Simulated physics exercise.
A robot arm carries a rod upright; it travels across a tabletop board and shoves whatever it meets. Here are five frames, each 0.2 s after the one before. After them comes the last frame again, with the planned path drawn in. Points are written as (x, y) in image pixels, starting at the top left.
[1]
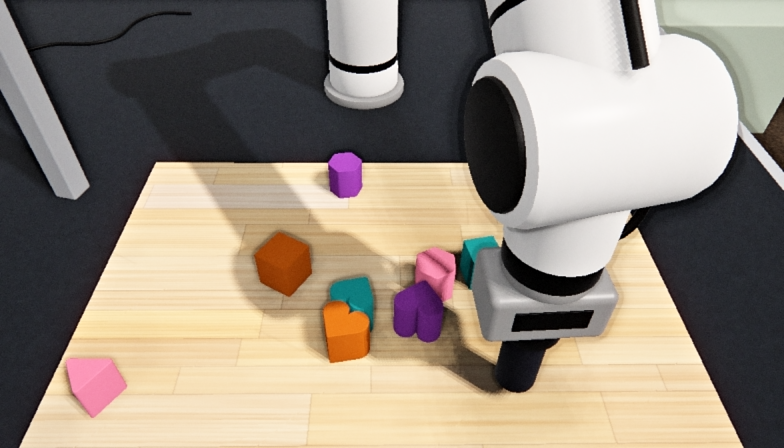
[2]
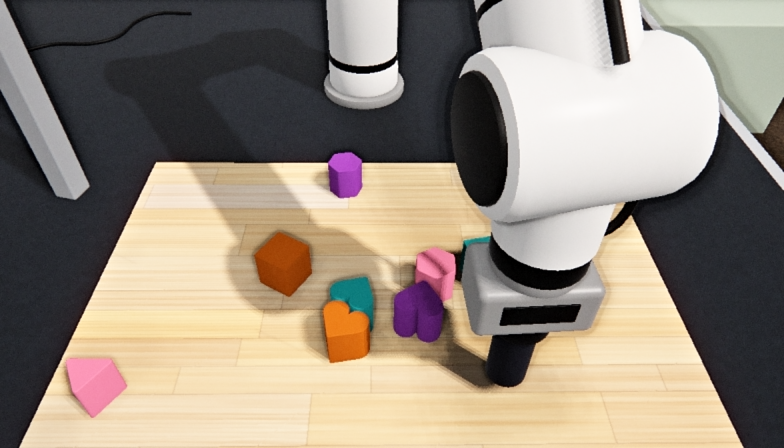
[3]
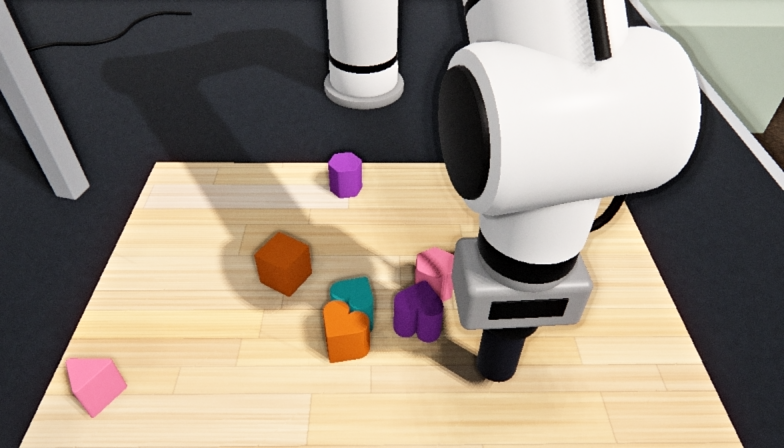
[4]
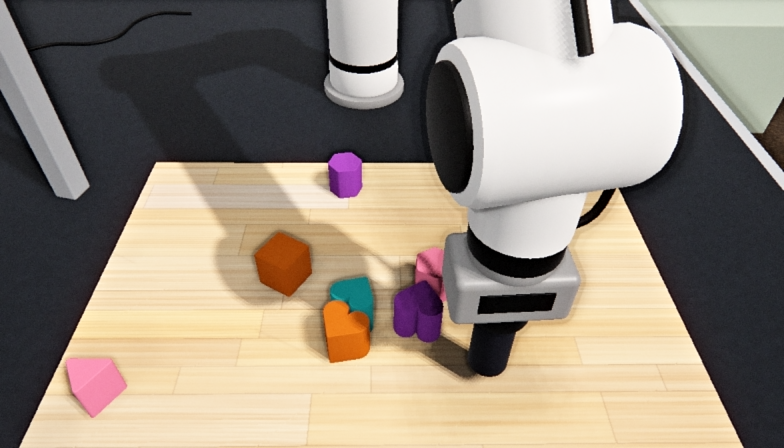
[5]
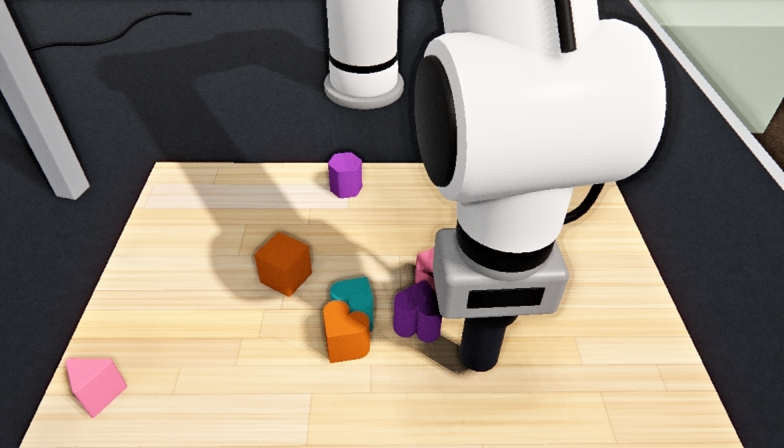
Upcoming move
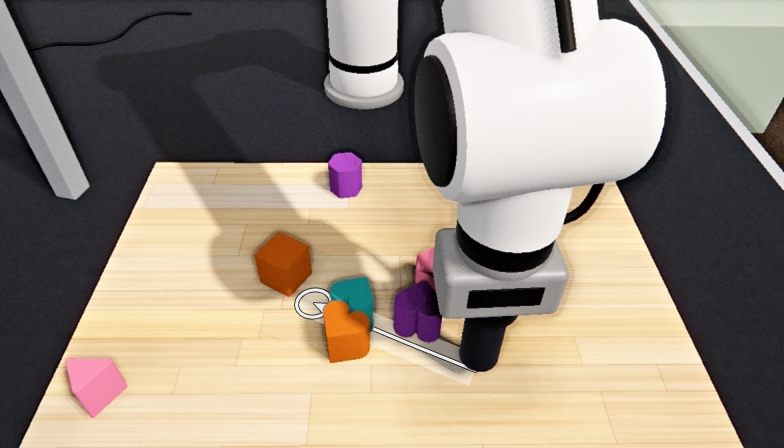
On a light wooden tabletop, a white robot arm holding a dark rod drifts slightly left beside colourful blocks that stay still.
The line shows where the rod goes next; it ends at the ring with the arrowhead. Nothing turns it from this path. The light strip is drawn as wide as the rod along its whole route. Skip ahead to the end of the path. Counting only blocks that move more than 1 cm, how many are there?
Three or more shift.
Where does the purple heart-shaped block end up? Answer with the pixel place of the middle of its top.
Roughly at (388, 270).
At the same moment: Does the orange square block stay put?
That would be a no.
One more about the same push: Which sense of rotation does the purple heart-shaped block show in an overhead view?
Twists clockwise.
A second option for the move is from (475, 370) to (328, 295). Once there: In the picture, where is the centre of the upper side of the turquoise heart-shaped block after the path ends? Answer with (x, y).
Answer: (290, 276).
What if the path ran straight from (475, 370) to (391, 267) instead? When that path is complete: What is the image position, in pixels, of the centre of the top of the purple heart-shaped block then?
Located at (369, 266).
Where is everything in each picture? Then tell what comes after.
In the first frame, rod tip at (515, 376); block tops, orange square block at (282, 250); orange heart-shaped block at (343, 319); turquoise heart-shaped block at (354, 291); purple heart-shaped block at (420, 299).
In the second frame, rod at (505, 370); blocks unchanged.
In the third frame, rod at (496, 365); blocks unchanged.
In the fourth frame, rod at (487, 360); blocks unchanged.
In the fifth frame, rod at (478, 356); orange square block at (282, 250); orange heart-shaped block at (343, 319); turquoise heart-shaped block at (354, 291); purple heart-shaped block at (420, 299).
Path on the board, straight from (475, 370) to (314, 303).
The first path, step by step. One third of the way, rod at (419, 332); purple heart-shaped block at (406, 287), turned 20° clockwise.
Two thirds of the way, rod at (363, 309); orange heart-shaped block at (338, 320); turquoise heart-shaped block at (331, 279), turned 10° clockwise; purple heart-shaped block at (388, 270), turned 85° clockwise.
At the end, rod at (312, 288); orange square block at (271, 240), turned 20° anticlockwise; orange heart-shaped block at (336, 320); turquoise heart-shaped block at (301, 252), turned 75° clockwise; purple heart-shaped block at (388, 270), turned 85° clockwise.
